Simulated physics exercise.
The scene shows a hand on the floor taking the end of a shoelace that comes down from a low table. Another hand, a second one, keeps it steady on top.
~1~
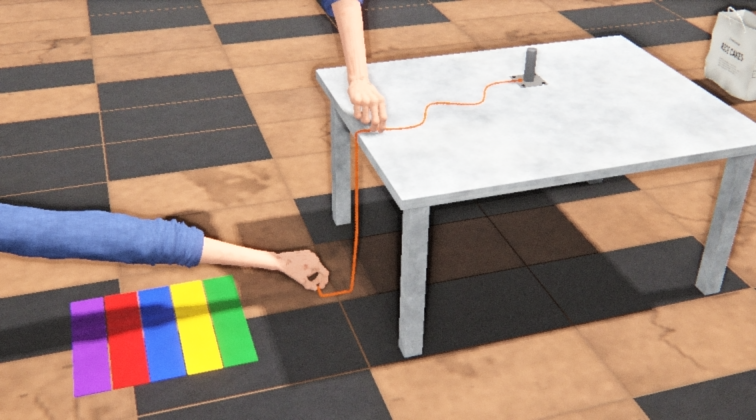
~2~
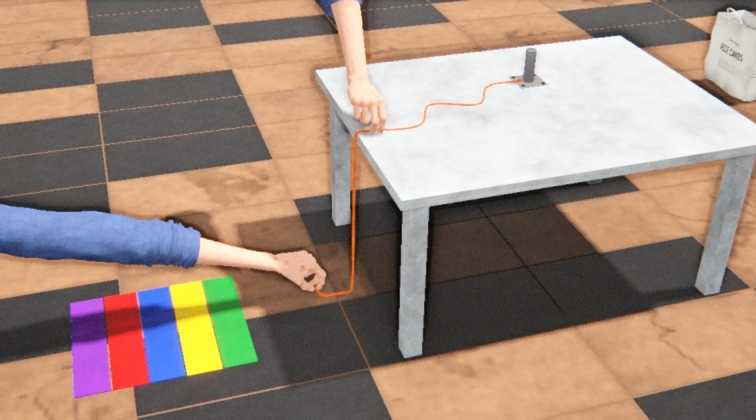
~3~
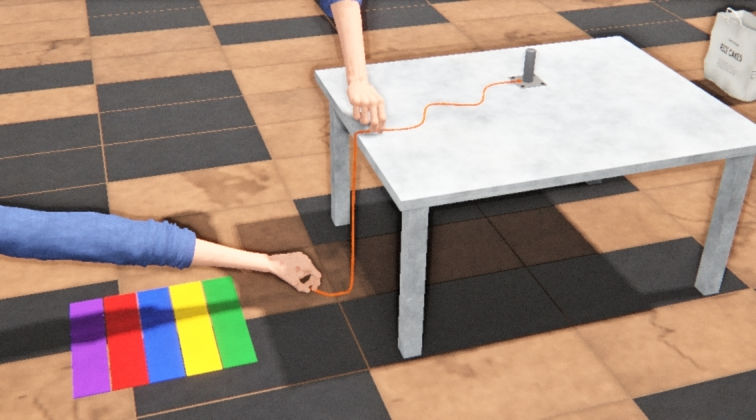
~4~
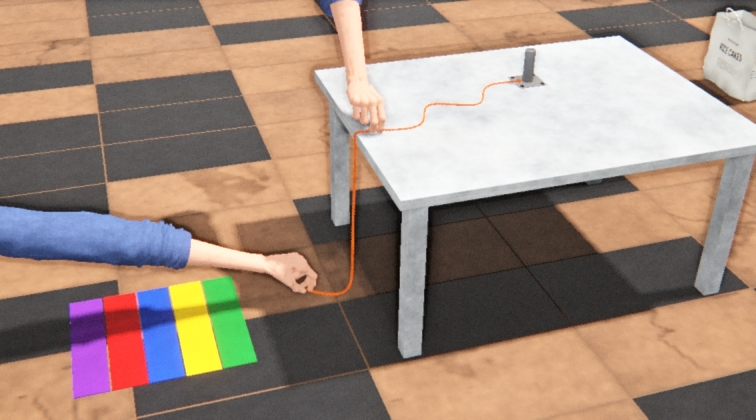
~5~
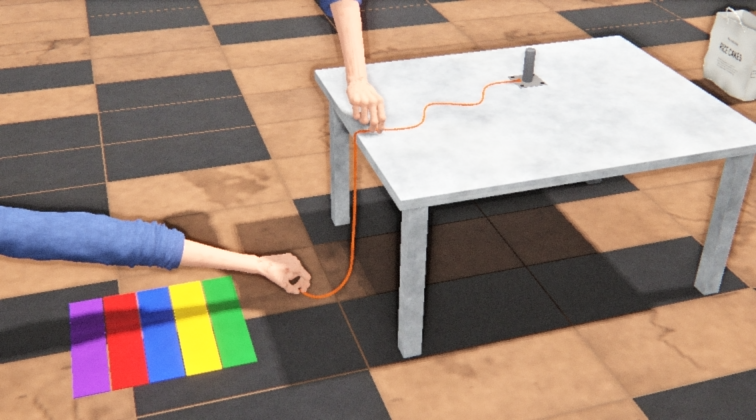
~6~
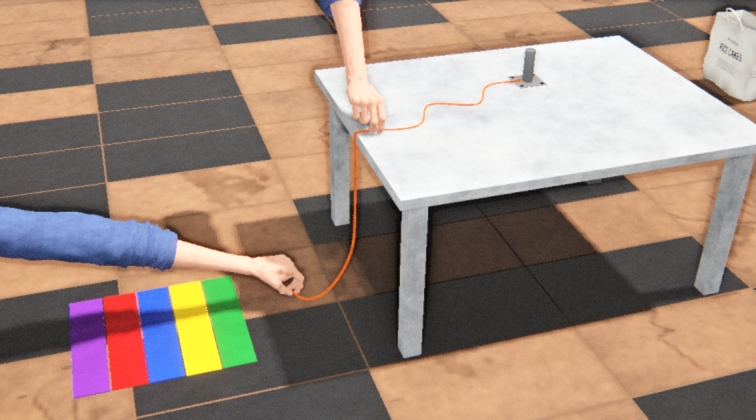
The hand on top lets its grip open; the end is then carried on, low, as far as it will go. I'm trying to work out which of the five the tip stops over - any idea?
I would say the blue one.
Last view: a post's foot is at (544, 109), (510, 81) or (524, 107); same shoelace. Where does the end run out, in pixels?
You'd get roughly (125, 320), (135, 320) and (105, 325), one for each try.
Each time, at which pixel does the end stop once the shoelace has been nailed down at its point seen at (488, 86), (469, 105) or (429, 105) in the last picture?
They end up at (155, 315), (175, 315) and (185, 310).
A little later, end near (220, 305); over green.
Next, end near (178, 312); over yellow.
When it is tight, end near (154, 317); over blue. It gets as far as the blue strip.
